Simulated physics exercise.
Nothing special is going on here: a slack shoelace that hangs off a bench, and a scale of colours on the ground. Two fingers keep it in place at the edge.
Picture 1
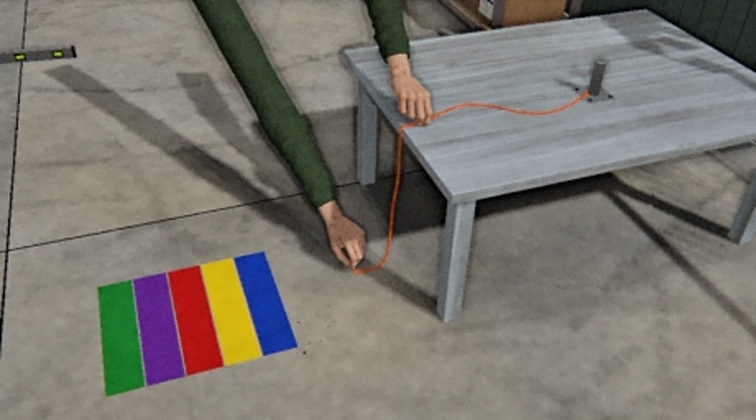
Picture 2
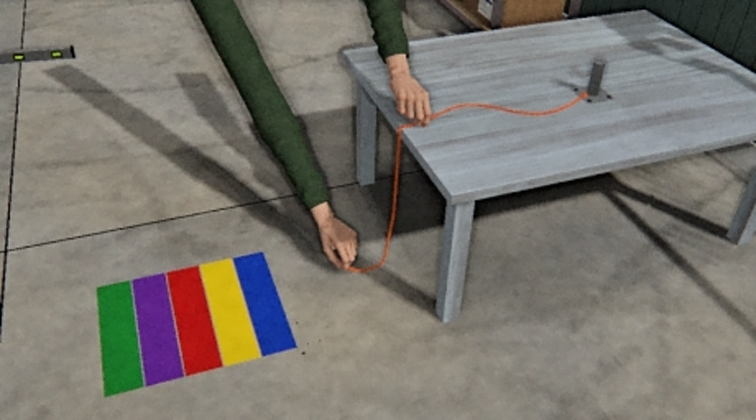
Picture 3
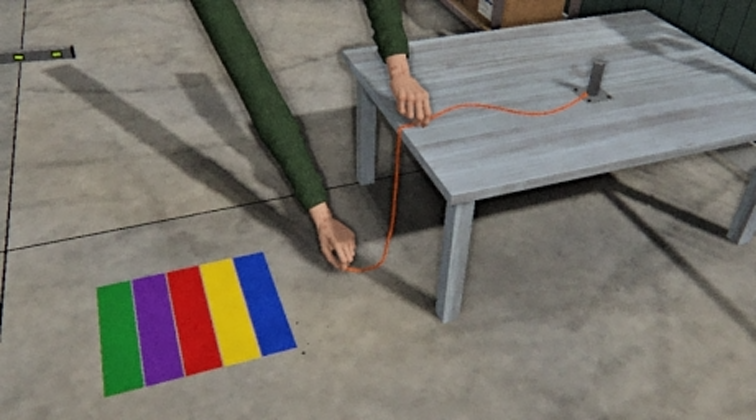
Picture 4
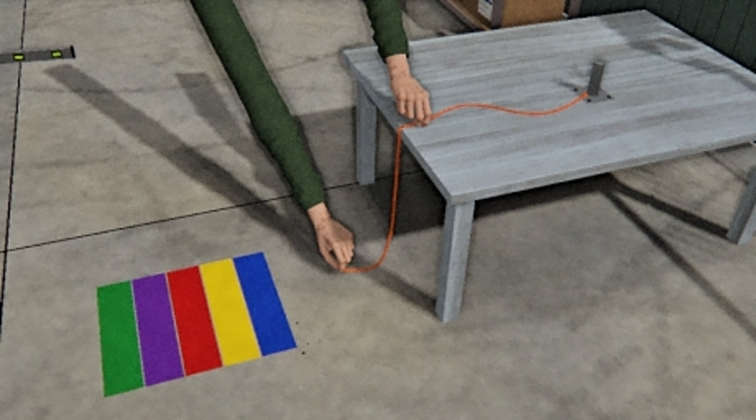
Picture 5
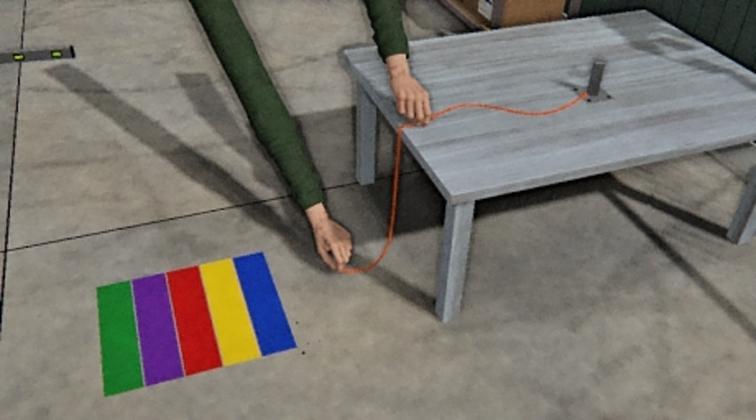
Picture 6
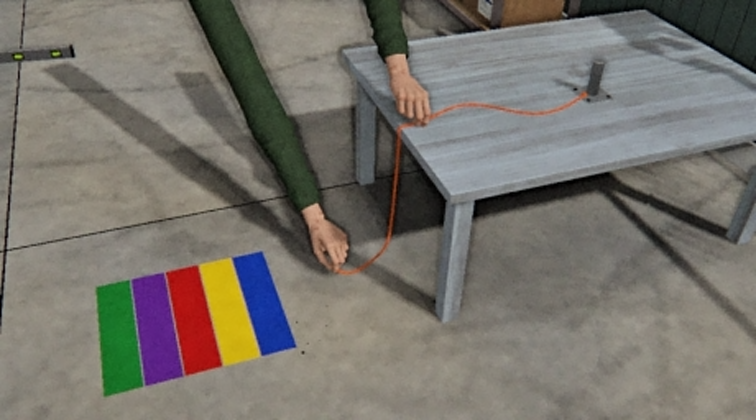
A person's hand pinned a slack orange shoelace at the edge of a grey bench while the other held its hanging end and moved it slightly left, towards the coloured stripes on the ground.
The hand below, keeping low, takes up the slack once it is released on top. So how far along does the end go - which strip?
Along to the yellow strip.
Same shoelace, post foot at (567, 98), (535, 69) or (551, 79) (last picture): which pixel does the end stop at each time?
Near (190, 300); near (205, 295); near (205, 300).
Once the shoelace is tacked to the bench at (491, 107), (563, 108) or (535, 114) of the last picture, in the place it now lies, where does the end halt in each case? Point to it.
In order: (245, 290), then (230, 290), then (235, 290).
Soon after, end near (283, 280); short of the strips.
Then, end near (248, 288); over blue.
At full stretch, end near (226, 293); over yellow. Over yellow.
